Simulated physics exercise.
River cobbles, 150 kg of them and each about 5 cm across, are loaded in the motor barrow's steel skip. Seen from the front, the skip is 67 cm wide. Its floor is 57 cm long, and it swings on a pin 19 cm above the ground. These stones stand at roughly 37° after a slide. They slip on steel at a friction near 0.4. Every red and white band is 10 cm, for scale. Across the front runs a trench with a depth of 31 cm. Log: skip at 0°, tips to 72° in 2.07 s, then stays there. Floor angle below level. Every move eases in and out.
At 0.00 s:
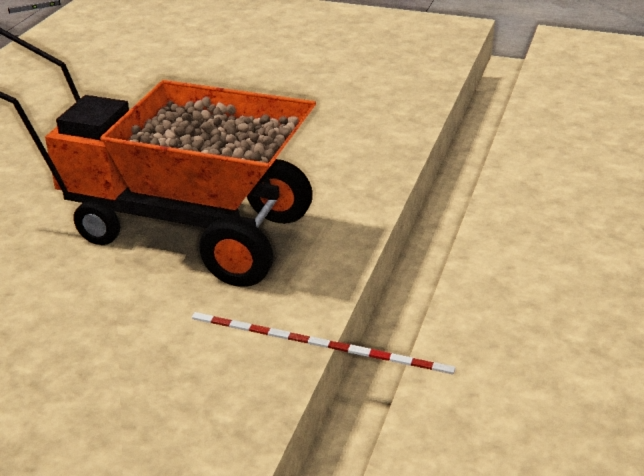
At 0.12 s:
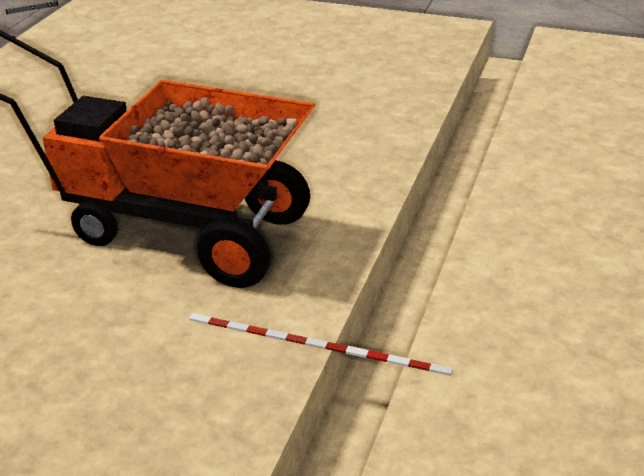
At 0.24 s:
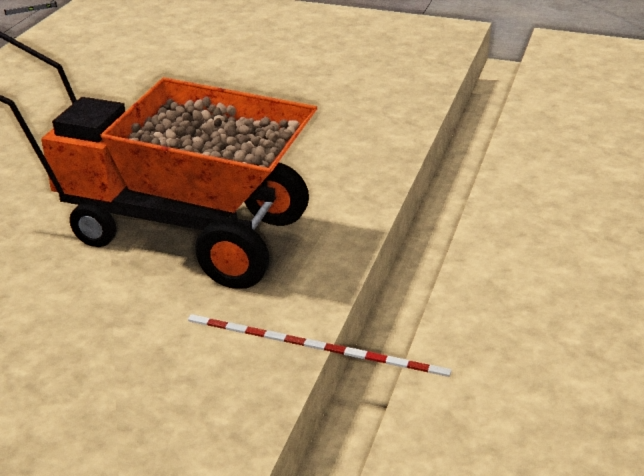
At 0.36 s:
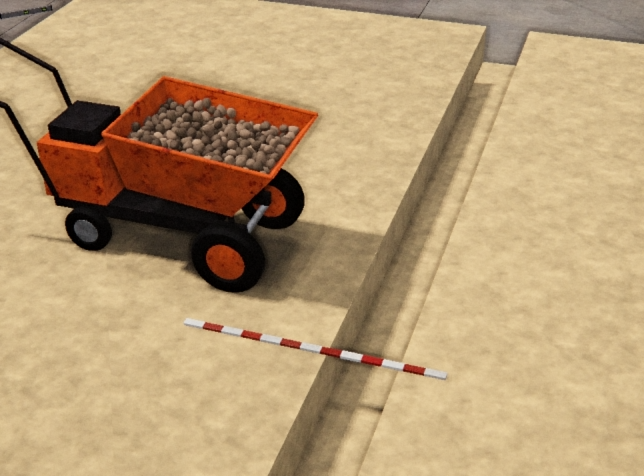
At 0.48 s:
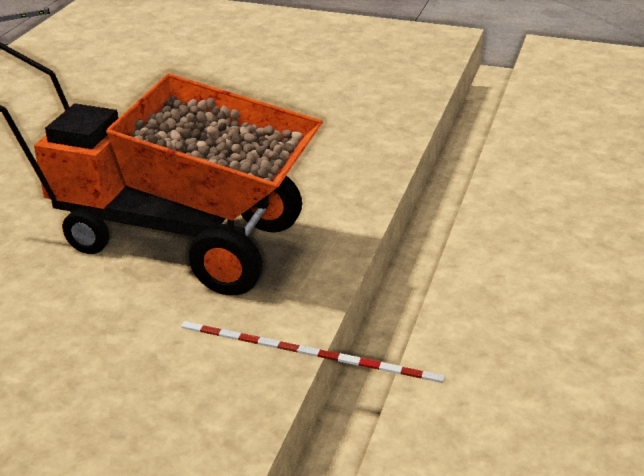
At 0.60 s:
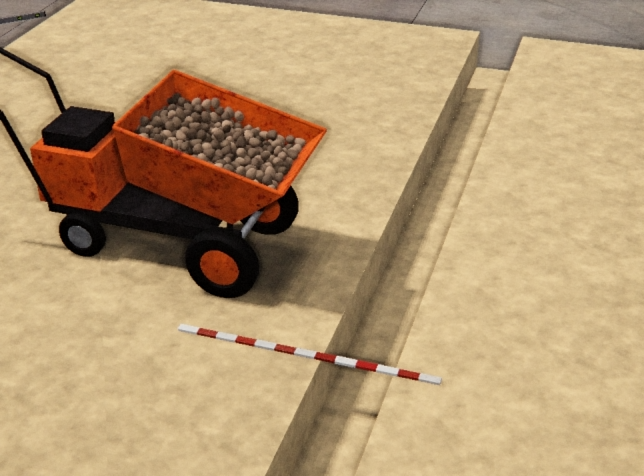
An orange motor barrow loaded with brownish-grey river cobbles stands at left on pale, sandy ground, seen from above at an angle. A red and white banded pole lies in front of it, across the near edge of a straight trench, with grey paving at the top. The skip tilts slowly forward toward the right, its rear lifting, while the view shifts very slightly.
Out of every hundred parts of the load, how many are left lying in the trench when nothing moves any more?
Around 100 in every hundred.
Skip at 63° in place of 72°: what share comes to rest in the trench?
Some 75 in a hundred, I'd say.
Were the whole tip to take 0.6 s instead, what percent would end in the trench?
My guess is near 85 percent.
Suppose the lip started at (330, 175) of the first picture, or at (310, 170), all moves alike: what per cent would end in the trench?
First some 50, then 70 per cent.
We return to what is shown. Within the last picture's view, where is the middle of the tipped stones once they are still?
The tipped stones centre close to (388, 319).
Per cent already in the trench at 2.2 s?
I'd put it near 45 per cent.
After 1.5 s the floor is at 61°; 99 % in the skip; the foremost stones are at (358, 246).
After 2.2 s the floor is at 72°; 54 % in the skip, 46 % in the trench; the foremost stones are at (412, 335).
After 2.5 s the floor is at 72°; 29 % in the skip, 71 % in the trench; the foremost stones are at (424, 319).
After 4.5 s the floor is at 72°; 0 % in the skip, 100 % in the trench; the foremost stones are at (445, 312).
